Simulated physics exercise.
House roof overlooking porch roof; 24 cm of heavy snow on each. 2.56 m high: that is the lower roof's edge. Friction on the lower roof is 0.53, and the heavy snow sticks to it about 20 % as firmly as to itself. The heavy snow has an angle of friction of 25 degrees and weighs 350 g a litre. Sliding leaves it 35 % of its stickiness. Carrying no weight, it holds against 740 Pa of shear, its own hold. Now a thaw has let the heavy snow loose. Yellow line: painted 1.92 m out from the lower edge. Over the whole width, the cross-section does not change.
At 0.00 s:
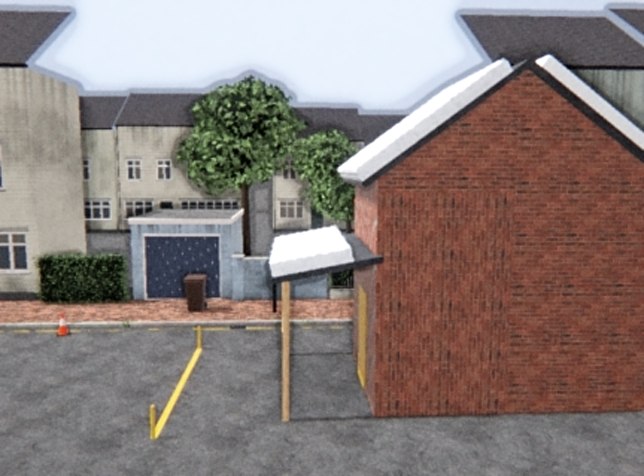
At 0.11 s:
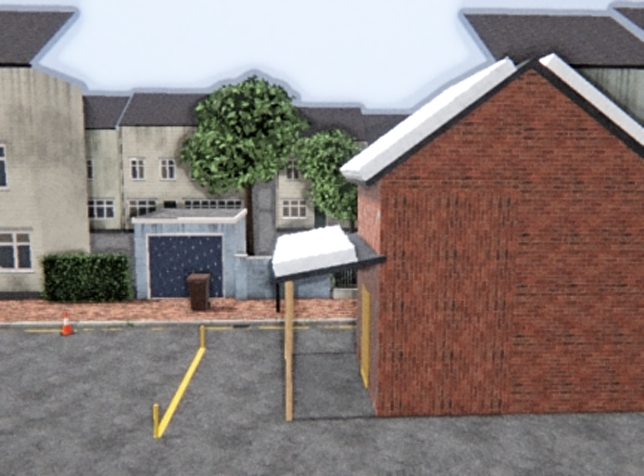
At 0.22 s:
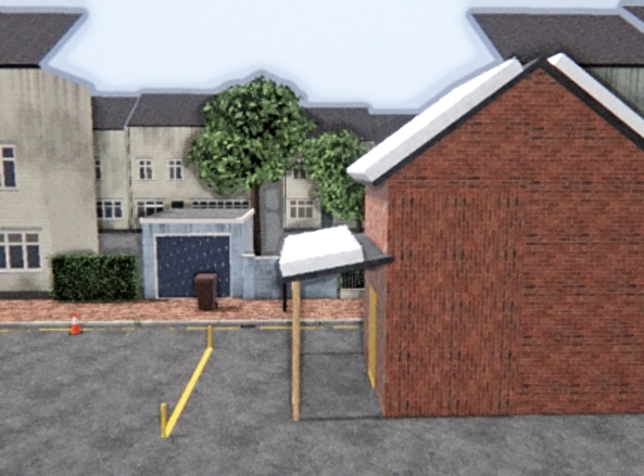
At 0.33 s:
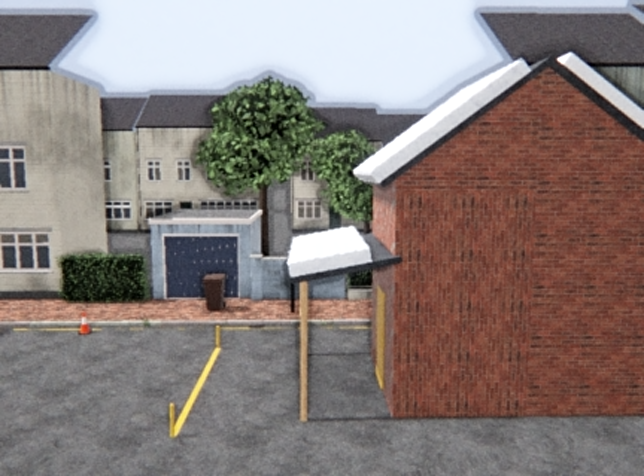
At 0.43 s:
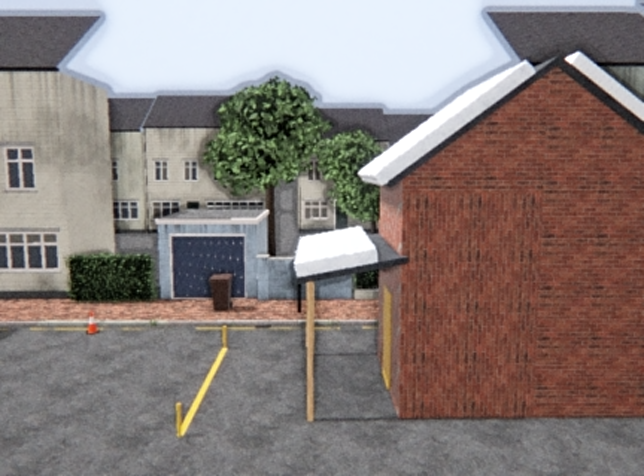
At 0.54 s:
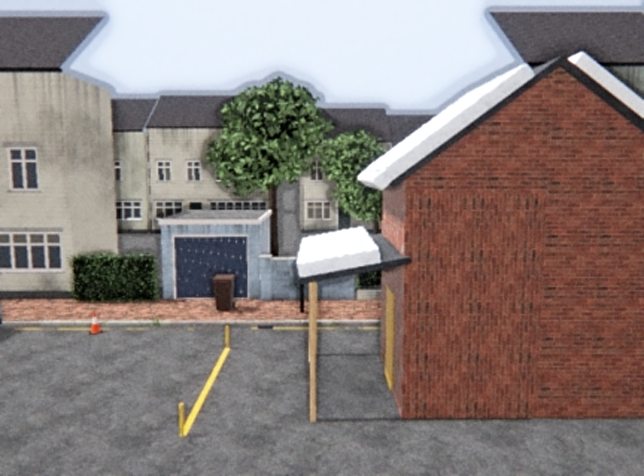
Thick snow on the brick house's roof slid slightly down the left slope, above a snow-topped porch beside a yellow line, as the whole scene drifted a little to the right.
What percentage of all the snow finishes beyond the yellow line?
About 14 %.
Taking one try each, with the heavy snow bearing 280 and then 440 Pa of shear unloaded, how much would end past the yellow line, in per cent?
You'd see 30 percent the first time and 25 percent the second.
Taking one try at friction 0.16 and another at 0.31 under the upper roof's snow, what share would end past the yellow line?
Roughly 40 per cent first, roughly 30 per cent second.
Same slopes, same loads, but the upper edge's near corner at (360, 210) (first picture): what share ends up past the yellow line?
In that case it would be around 0 percent.
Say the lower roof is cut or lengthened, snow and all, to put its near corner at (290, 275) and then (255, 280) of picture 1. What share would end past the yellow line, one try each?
The first try gives 20 percent and the second gives 4 percent.
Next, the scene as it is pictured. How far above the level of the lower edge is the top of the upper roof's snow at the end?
The snow's top stands about 0.7 m above the lower edge.
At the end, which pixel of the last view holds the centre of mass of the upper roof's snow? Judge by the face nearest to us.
The middle sits at about (249, 373).
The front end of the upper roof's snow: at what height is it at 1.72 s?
3.0 m or thereabouts.
After 1.08 s, none is below the lower edge and 0 % is past the line.
After 1.72 s, none is below the lower edge and 0 % is past the line.
After 2.36 s, 4 % is below the lower edge and 0 % is past the line.
After 3.00 s, 50 % is below the lower edge and 2 % is past the line.
After 4.10 s, 59 % is below the lower edge and 14 % is past the line.
